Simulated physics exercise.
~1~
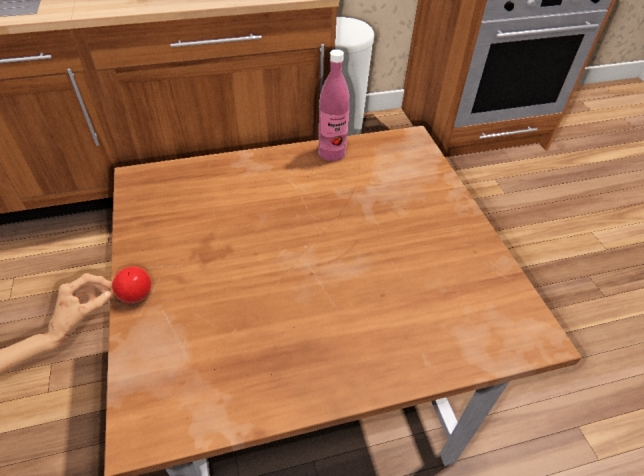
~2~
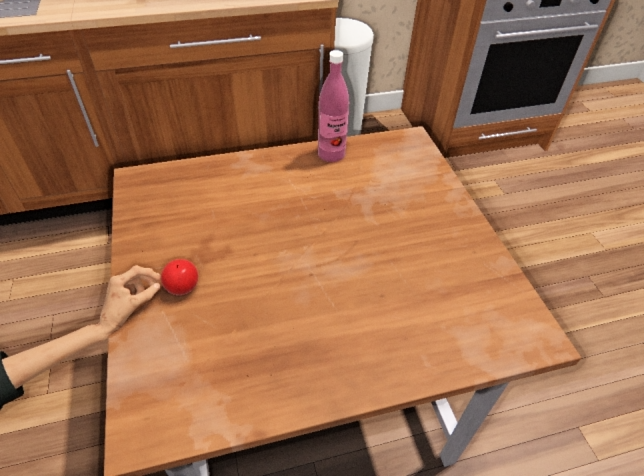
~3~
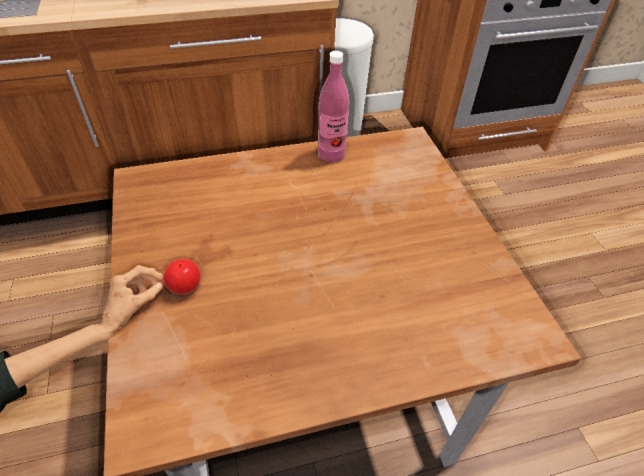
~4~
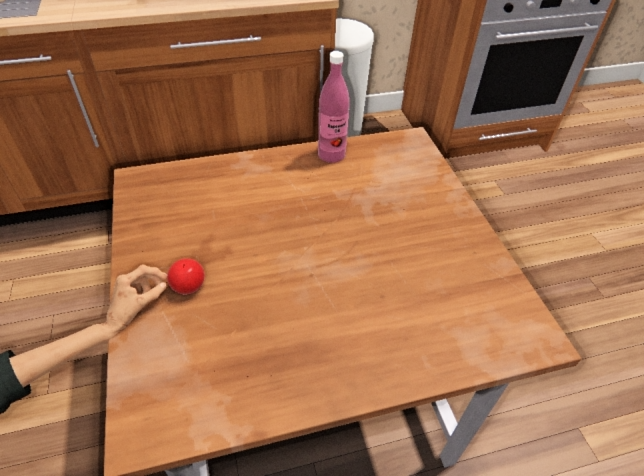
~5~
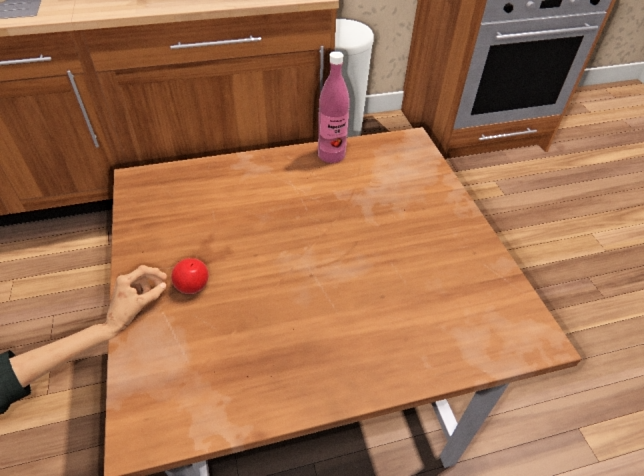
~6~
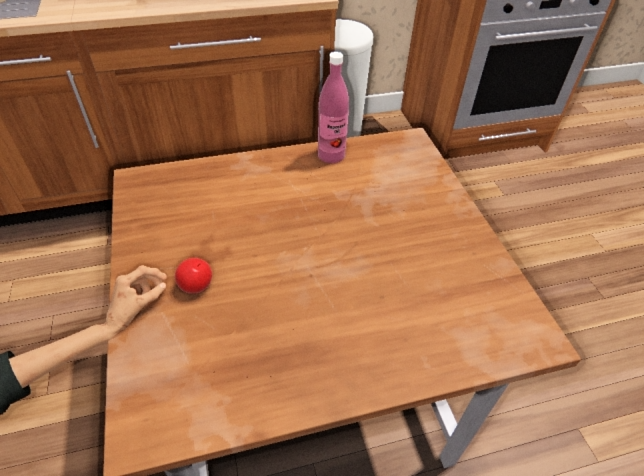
In a kitchen, a hand at the left edge of a wooden table holds a red apple, with a pink bottle standing near the far edge. The hand moves the apple a short way right across the tabletop, then stays nearly still as the apple, now clear of the fingers, creeps slightly farther right.
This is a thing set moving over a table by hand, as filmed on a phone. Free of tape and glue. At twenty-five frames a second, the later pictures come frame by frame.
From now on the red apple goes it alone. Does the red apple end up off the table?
It does not leave the tabletop.
Then, 0.40 s later than the last frame, red apple moved about its own width near (228, 269).
Then, 1.00 s later than the last frame, red apple moved well along near (265, 262).
When it is over, moved from the start, red apple. End places, in pixels of the last picture, red apple near (290, 258).
